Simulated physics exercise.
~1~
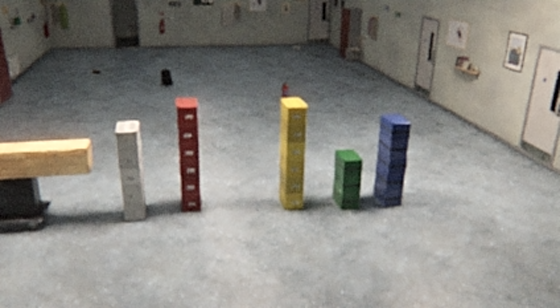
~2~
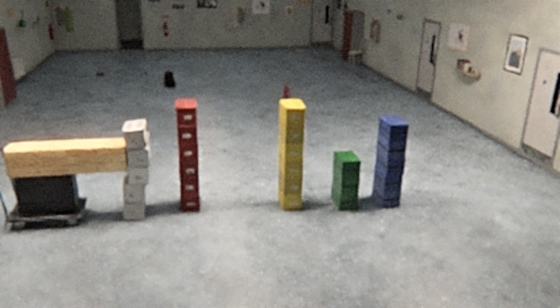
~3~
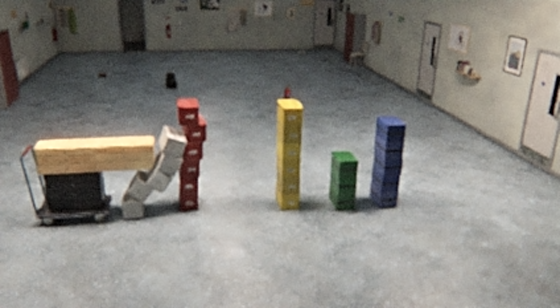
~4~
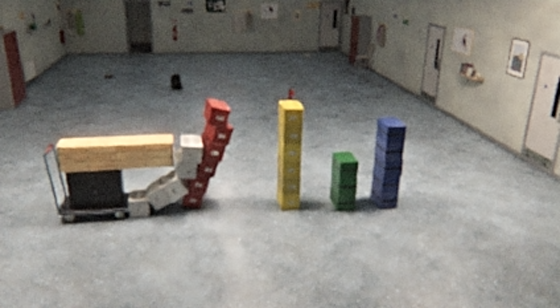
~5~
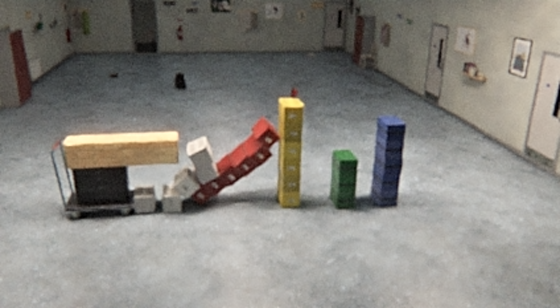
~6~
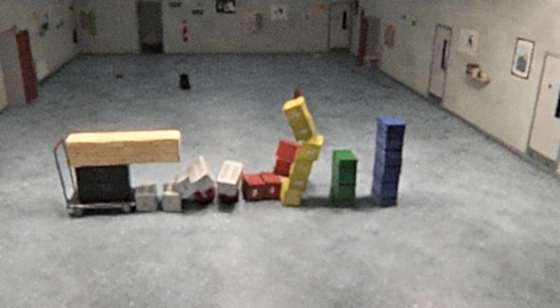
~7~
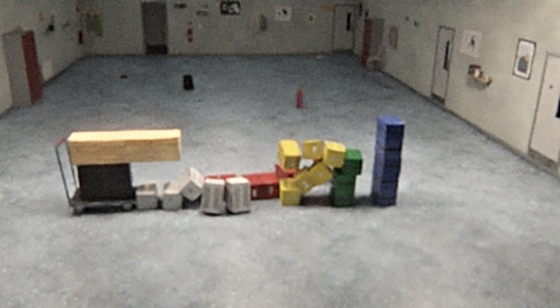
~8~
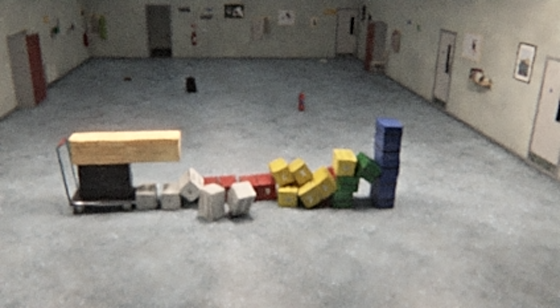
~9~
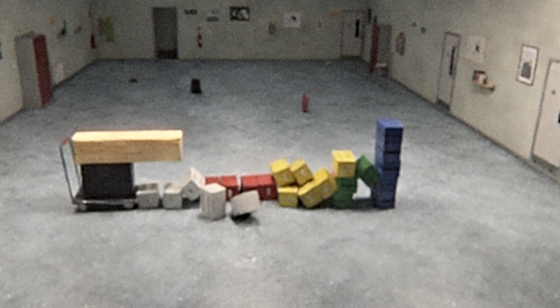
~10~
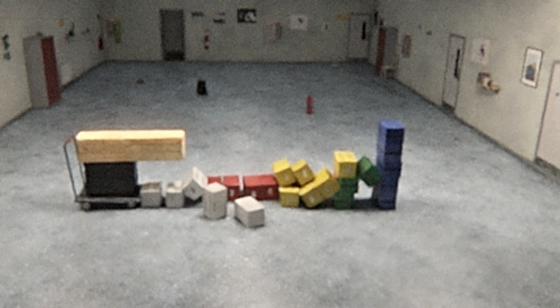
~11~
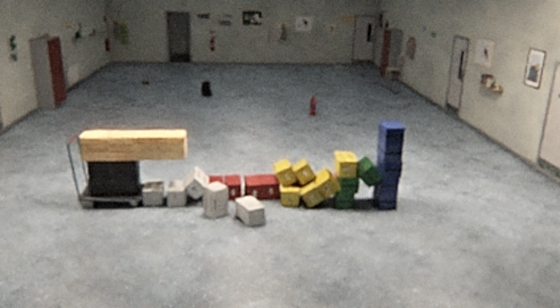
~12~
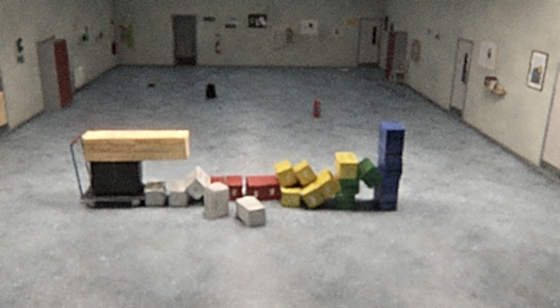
In a large grey-floored hall, a trolley's wooden beam topples pale boxes into red, yellow and green stacks, leaving the blue standing.
